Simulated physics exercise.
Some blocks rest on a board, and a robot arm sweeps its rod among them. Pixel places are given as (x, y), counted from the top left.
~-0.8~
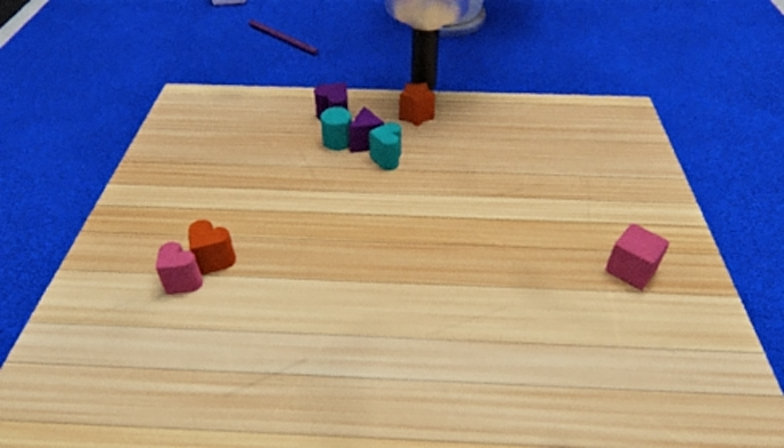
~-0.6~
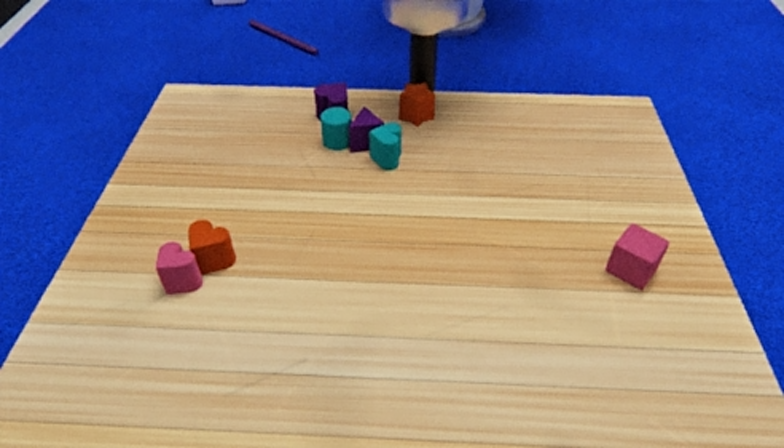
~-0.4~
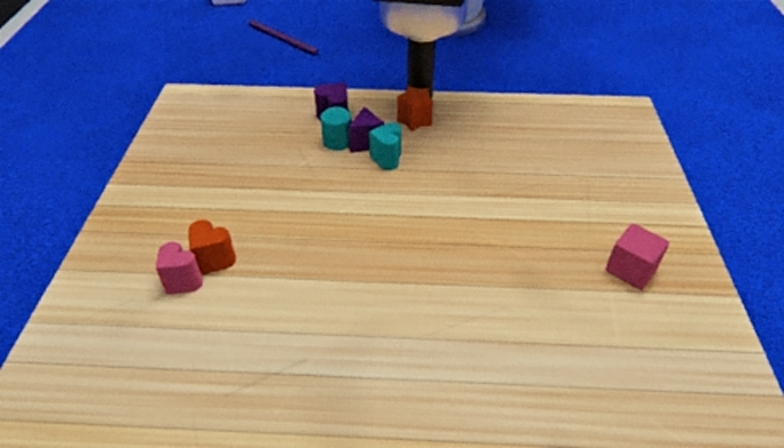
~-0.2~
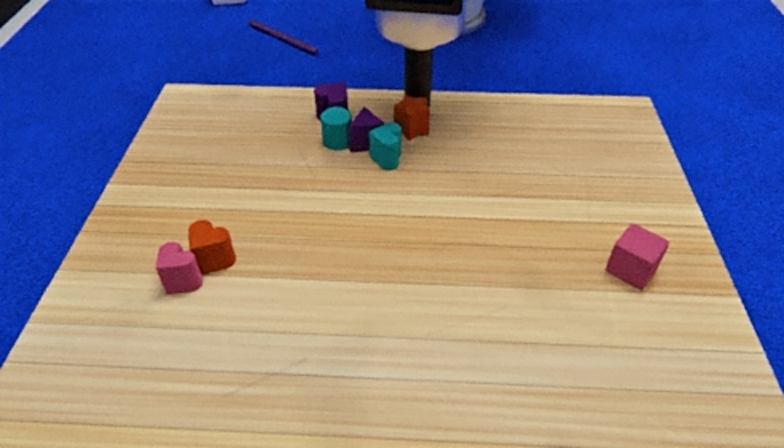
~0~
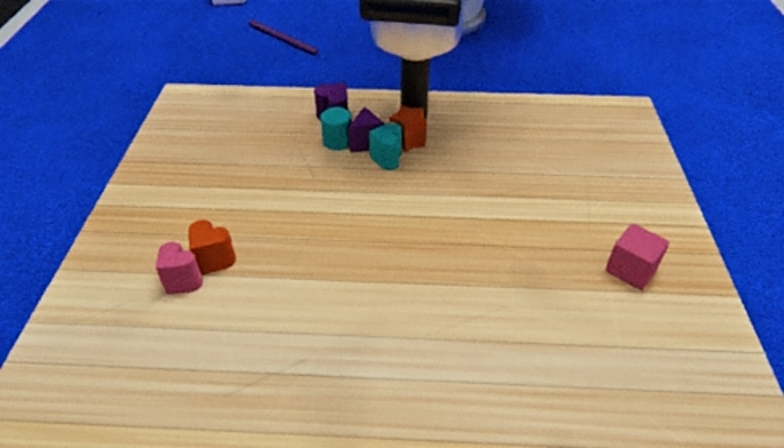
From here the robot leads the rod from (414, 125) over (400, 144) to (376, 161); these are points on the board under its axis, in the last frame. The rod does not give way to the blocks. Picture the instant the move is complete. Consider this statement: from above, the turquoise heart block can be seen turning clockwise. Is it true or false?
The claim holds.
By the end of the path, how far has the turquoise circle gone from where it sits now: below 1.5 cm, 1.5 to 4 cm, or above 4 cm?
Answer: Less than 1.5 cm.
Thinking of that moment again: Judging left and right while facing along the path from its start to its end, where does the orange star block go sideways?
Off to the left side.
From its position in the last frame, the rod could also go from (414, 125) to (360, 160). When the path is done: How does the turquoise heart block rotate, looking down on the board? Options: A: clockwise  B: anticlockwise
A - clockwise.
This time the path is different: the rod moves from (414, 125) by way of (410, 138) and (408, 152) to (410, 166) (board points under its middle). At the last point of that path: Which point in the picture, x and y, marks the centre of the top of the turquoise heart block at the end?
Just about (365, 158).
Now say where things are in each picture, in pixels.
Rod's lower end (423, 85); turquoise circle (336, 115); purple triangular piece (366, 118); turquoise heart block (387, 132); orange star block (417, 90), in the first picture.
Rod (422, 90); blocks still, in the second picture.
Rod (420, 97); orange star block (416, 95), in the third picture.
Rod (417, 105); orange star block (413, 104), in the fourth picture.
Rod (414, 115); turquoise circle (336, 115); purple triangular piece (366, 118); turquoise heart block (387, 132); orange star block (409, 115), in the fifth picture.
The first path, step by step. Halfway along, rod (400, 135); turquoise heart block (370, 149), turned 20° clockwise; orange star block (397, 135).
At the end, rod (376, 151); turquoise circle (330, 113); purple triangular piece (353, 125), turned 55° clockwise; turquoise heart block (355, 167), turned 55° clockwise; orange star block (386, 151), turned 35° anticlockwise.
